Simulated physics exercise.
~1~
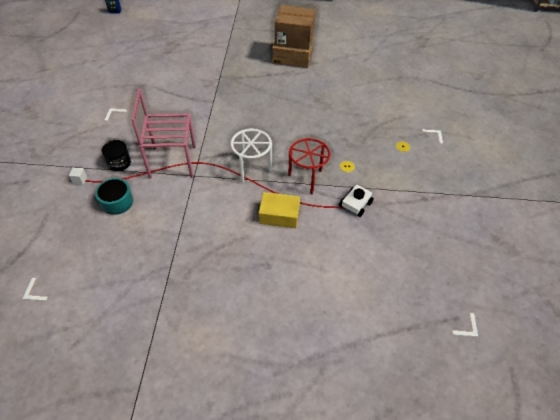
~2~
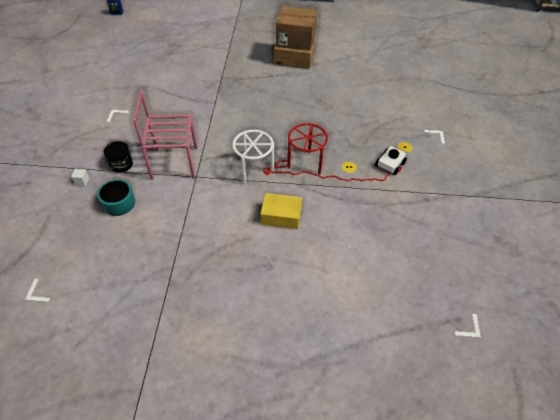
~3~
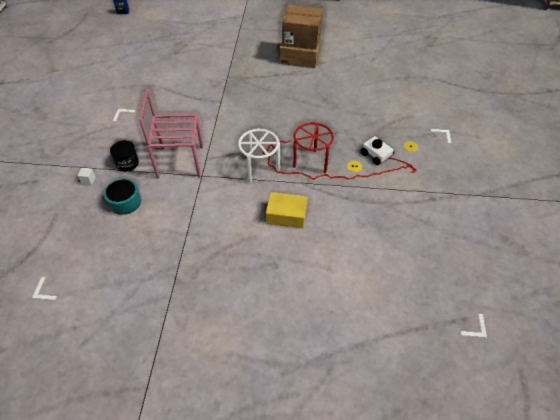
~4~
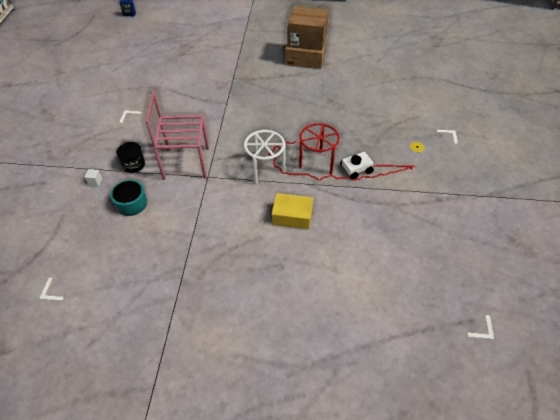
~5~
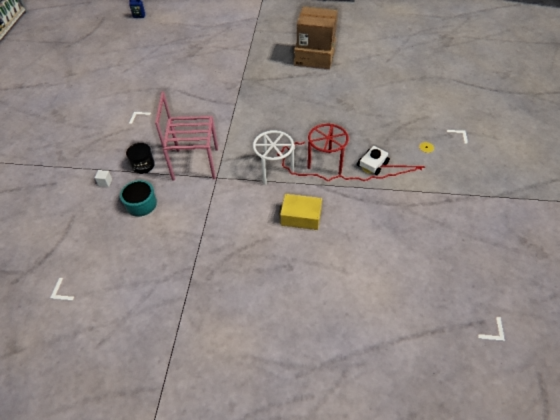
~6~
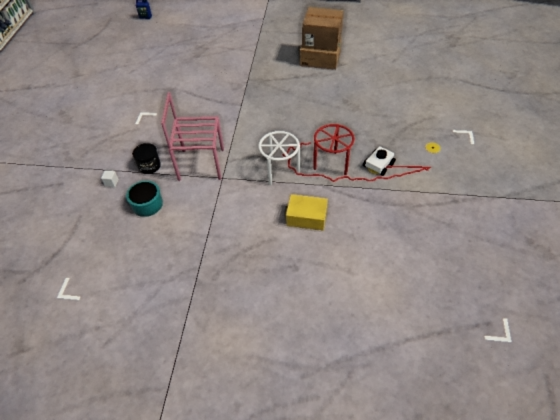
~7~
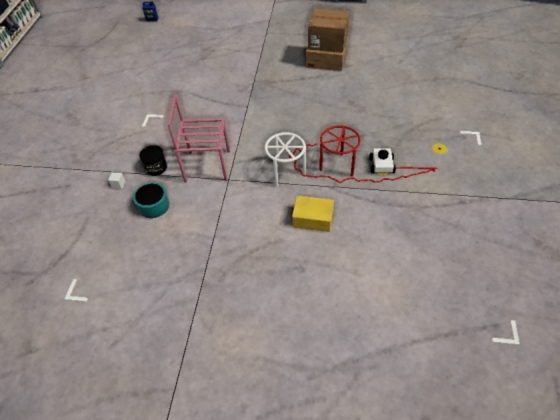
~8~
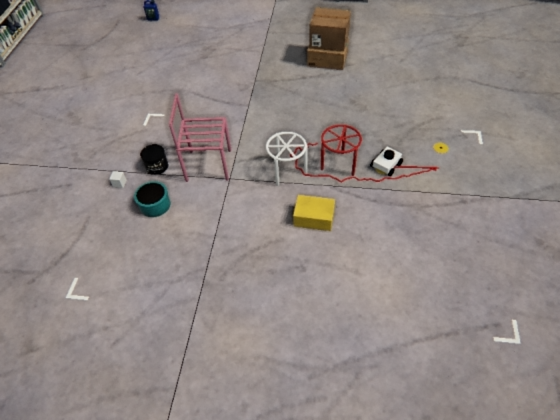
White cart driving right past two stools, its red lead shifting the red stool and trailing loose, then doubling back and stopping.
